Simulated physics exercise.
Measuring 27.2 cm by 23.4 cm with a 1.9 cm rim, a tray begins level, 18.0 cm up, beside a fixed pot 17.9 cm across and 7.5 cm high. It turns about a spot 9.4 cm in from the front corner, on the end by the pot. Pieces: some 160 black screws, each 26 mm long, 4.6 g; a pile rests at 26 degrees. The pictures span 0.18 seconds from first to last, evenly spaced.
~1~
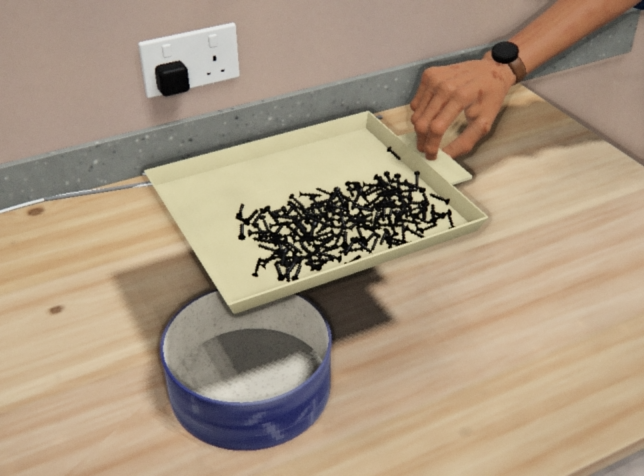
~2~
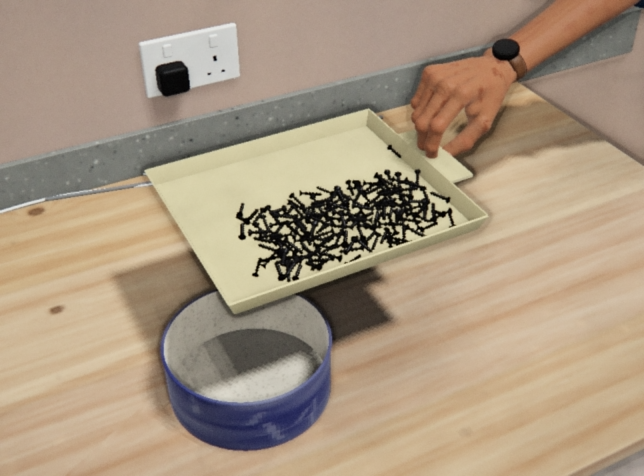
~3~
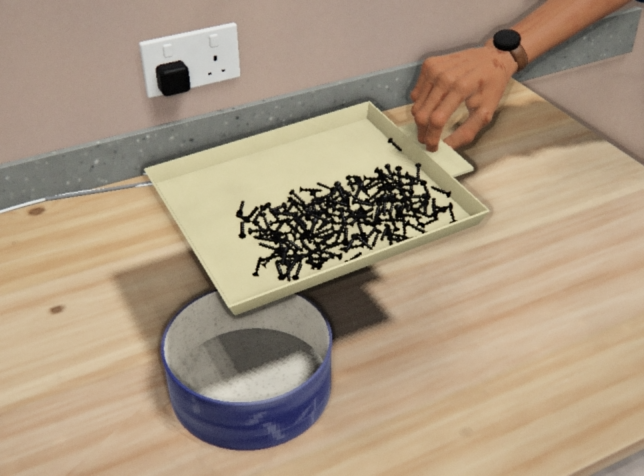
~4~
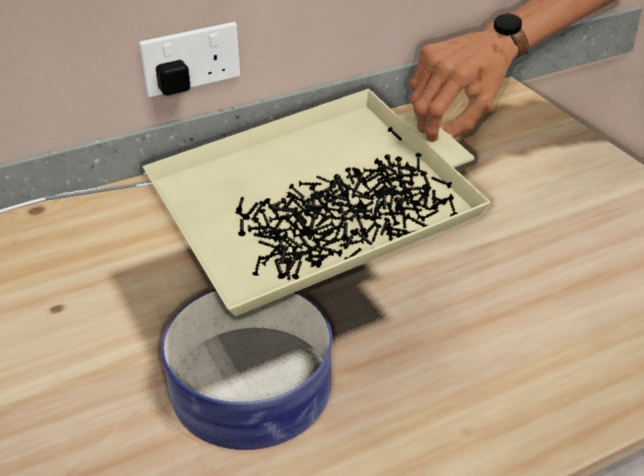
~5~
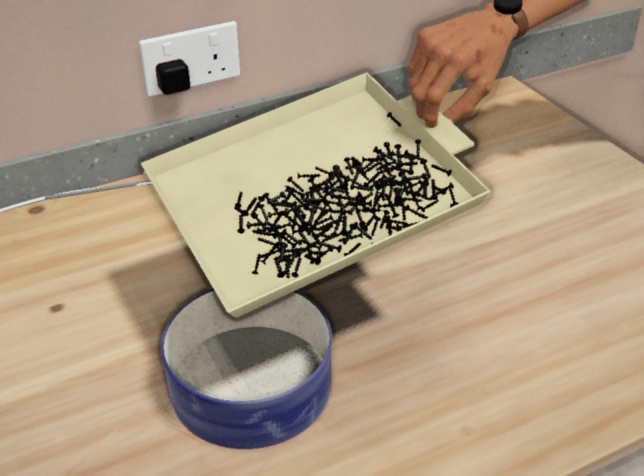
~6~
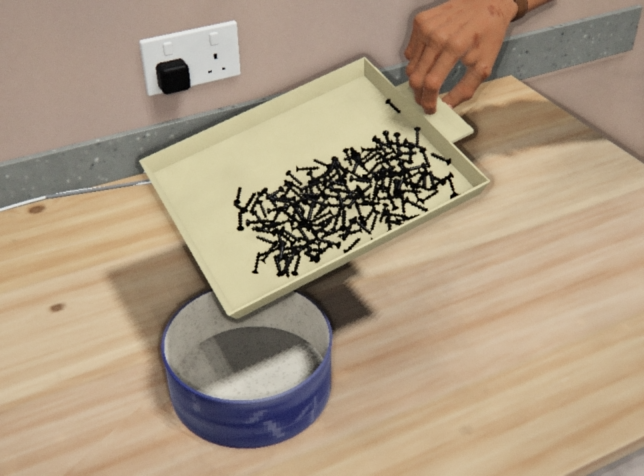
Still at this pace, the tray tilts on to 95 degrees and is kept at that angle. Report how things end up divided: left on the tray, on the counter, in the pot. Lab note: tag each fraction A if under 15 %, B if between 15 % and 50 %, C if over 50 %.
Left on the tray = A, counter = C, pot = B.
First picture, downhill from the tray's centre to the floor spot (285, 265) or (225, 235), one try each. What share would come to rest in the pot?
Estimate: Some 75 % and some 15 % respectively.
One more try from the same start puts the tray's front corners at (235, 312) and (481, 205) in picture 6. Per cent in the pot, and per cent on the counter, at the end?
Pot 75, counter 25.
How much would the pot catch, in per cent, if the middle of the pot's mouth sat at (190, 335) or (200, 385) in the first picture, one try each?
That gives roughly 25 per cent and then 100 per cent.
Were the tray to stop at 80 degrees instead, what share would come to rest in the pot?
I'd say close to 25 percent.
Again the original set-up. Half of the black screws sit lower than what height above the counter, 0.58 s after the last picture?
Around 10 cm up.
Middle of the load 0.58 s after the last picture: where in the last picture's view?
(206, 376) or thereabouts.
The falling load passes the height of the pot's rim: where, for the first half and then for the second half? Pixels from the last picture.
Early half: About (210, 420); late half: (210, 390).
Then, 0.35 s after the last picture, tilt 53 degrees; the tray holds 100 %, the pot 0 %.
Then, 0.58 s after the last picture, tilt 79 degrees; the tray holds 25 %, the pot 10 %.
Then, 0.93 s after the last picture, tilt 95 degrees; the tray holds 0 %, the pot 30 %.
In the end, tray 0 %, counter 70 %, pot 30 %.
